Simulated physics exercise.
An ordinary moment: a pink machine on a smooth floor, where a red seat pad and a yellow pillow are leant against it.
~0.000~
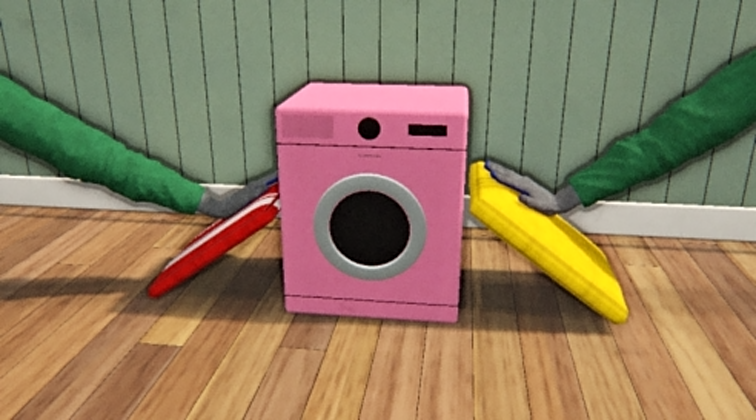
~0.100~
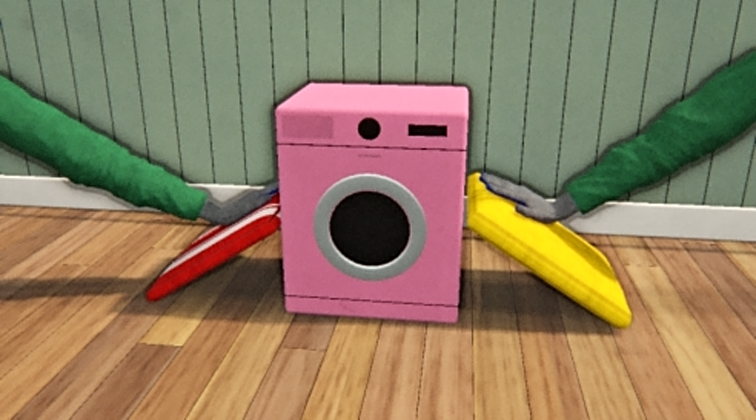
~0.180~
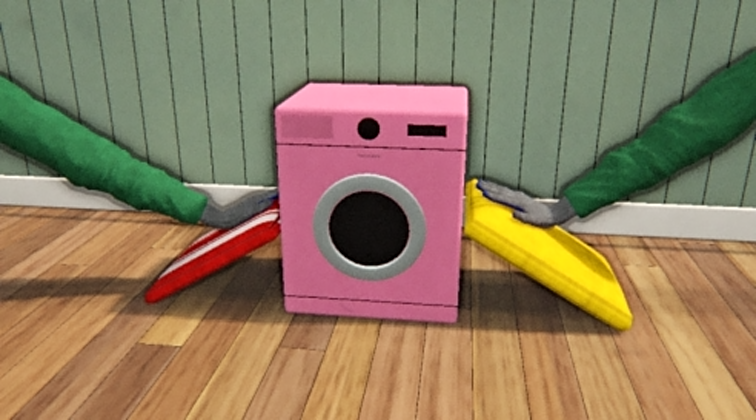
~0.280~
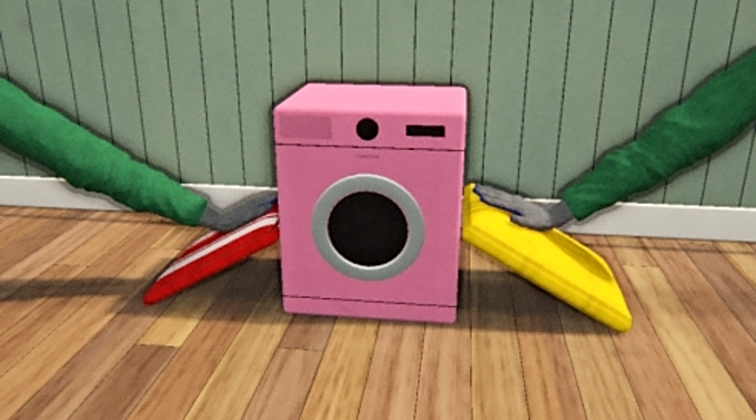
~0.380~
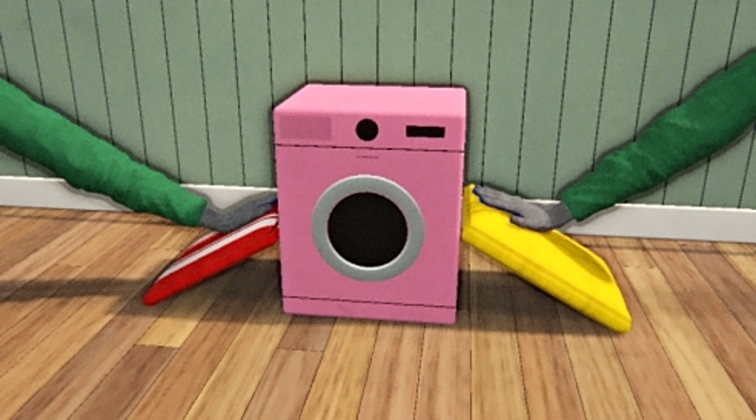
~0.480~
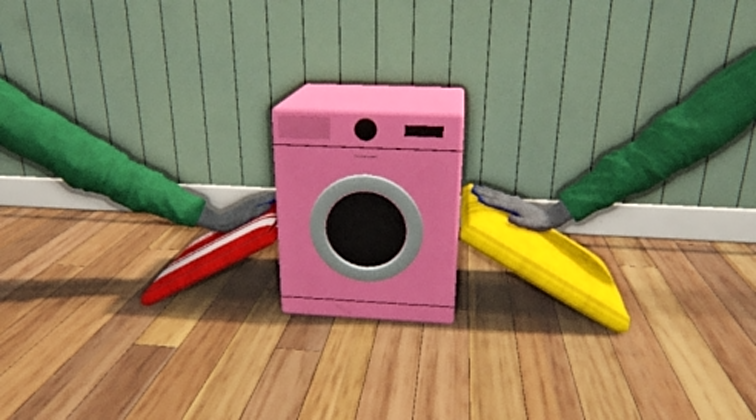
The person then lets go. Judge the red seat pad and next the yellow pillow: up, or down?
Verdict - red seat pad: Down; yellow pillow: Down.
After 0.74 s, seat pad slipping down near (226, 259); pillow flat on the floor near (544, 277).
After 0.92 s, seat pad flat on the floor near (225, 271); pillow flat on the floor near (550, 282).
After 1.26 s, seat pad flat on the floor near (225, 271); pillow flat on the floor near (550, 285).
At rest, seat pad flat on the floor near (225, 271); pillow flat on the floor near (549, 285). The red seat pad slumps to the floor and the yellow pillow slides down flat.
